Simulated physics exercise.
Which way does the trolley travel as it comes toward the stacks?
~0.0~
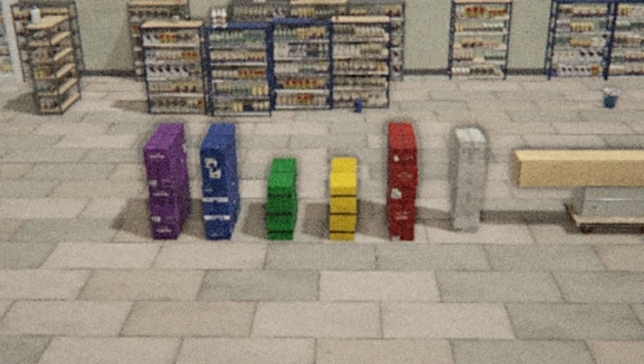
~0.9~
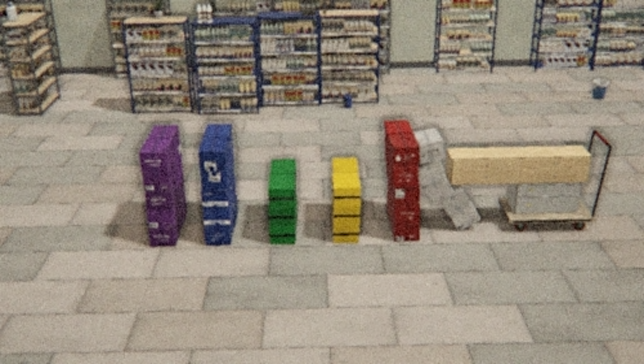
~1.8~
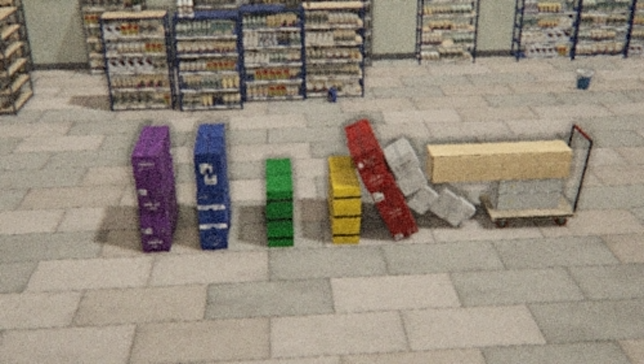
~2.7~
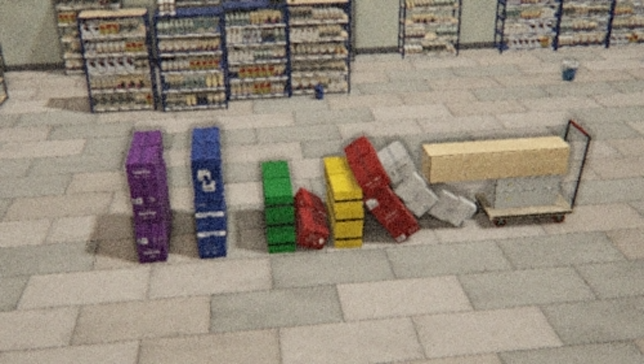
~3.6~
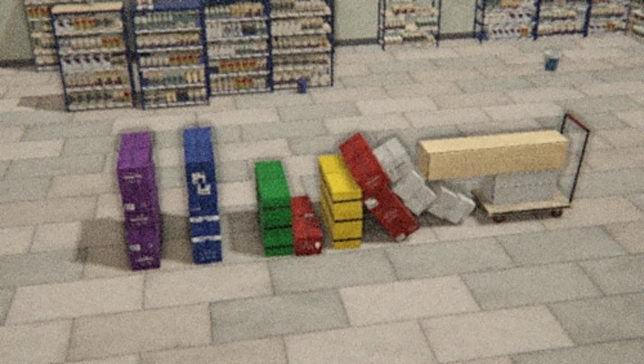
The trolley rolls to the left, carrying its jutting box into the pale stack.
